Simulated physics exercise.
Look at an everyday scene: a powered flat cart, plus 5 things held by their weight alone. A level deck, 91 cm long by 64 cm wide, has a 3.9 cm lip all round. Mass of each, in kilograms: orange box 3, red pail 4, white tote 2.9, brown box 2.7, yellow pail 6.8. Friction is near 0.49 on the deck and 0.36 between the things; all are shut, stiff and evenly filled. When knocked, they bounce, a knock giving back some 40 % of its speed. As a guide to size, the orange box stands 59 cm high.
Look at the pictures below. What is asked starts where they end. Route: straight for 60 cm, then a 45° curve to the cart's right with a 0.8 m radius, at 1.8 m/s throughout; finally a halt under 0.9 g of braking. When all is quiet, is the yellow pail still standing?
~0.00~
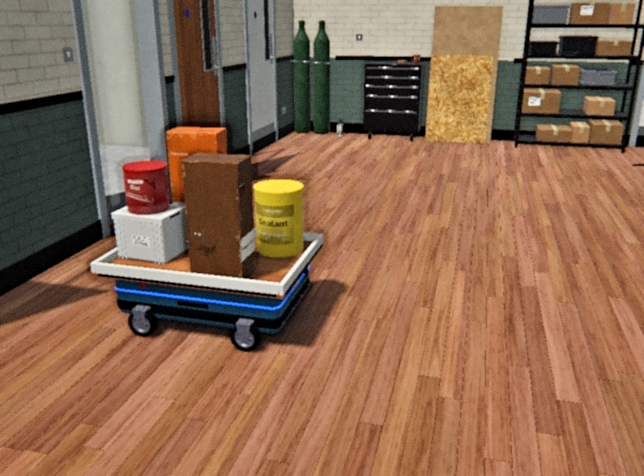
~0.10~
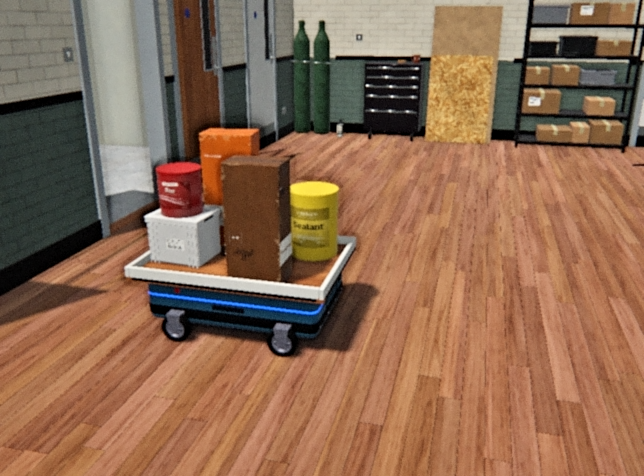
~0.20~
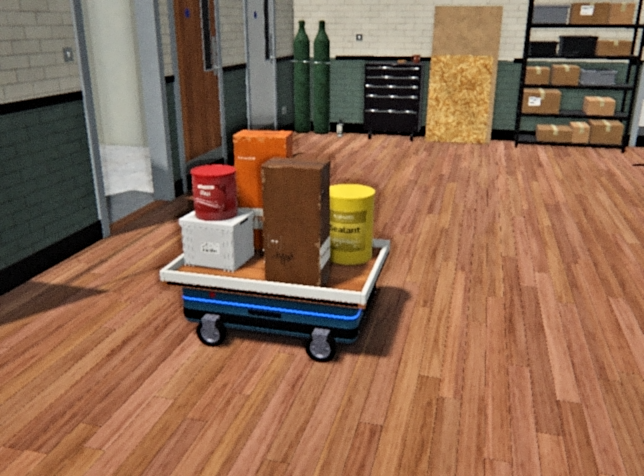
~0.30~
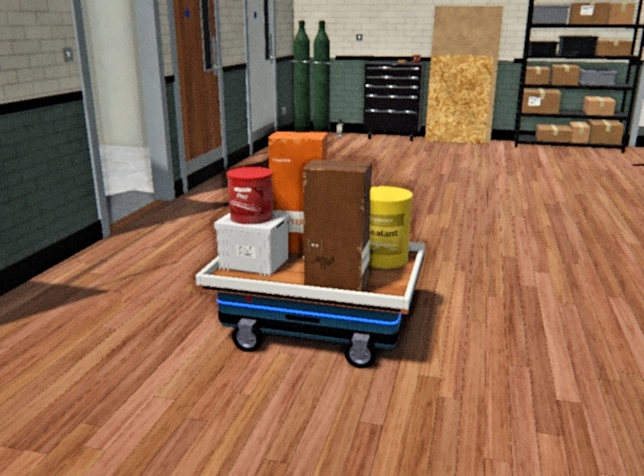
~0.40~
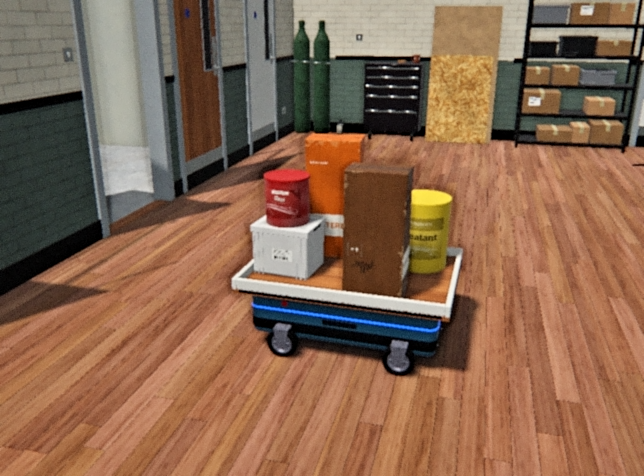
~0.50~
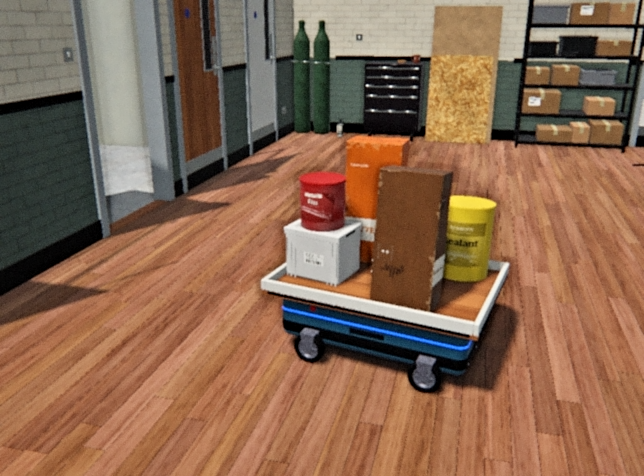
It gets overturned.
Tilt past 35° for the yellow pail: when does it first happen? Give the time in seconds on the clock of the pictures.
I'd say around the 0.9 s mark.
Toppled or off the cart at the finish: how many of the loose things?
The answer is 3.
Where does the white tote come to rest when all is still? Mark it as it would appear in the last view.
End point: Approx. (468, 309).
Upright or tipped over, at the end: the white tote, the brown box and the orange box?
The white tote stays upright; the brown box falls over; the orange box falls over.
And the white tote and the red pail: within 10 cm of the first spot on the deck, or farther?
As for the white tote, it remains where it was, and the red pail winds up somewhere else.
By 0.80 s, 144 cm covered, turned 44°; orange box now off the cart; yellow pail tilted 25° near (605, 299); brown box tilted 47°.
By 1.10 s, 171 cm covered, turned 45°, stopped; yellow pail now off the cart; brown box tilted 49°; red pail 16 cm from its spot.
By 1.40 s, 171 cm covered, turned 45°, stopped; brown box now off the cart; red pail tilted 45°; white tote 7 cm from its spot.
By 1.70 s, 171 cm covered, turned 45°, stopped; red pail tilted 6°; white tote 6 cm from its spot.
When it is over (2.3 s), off the cart and tipped over, orange box, brown box and yellow pail; not toppled but over 10 cm from the start, red pail; the last one within 10 cm of the start.
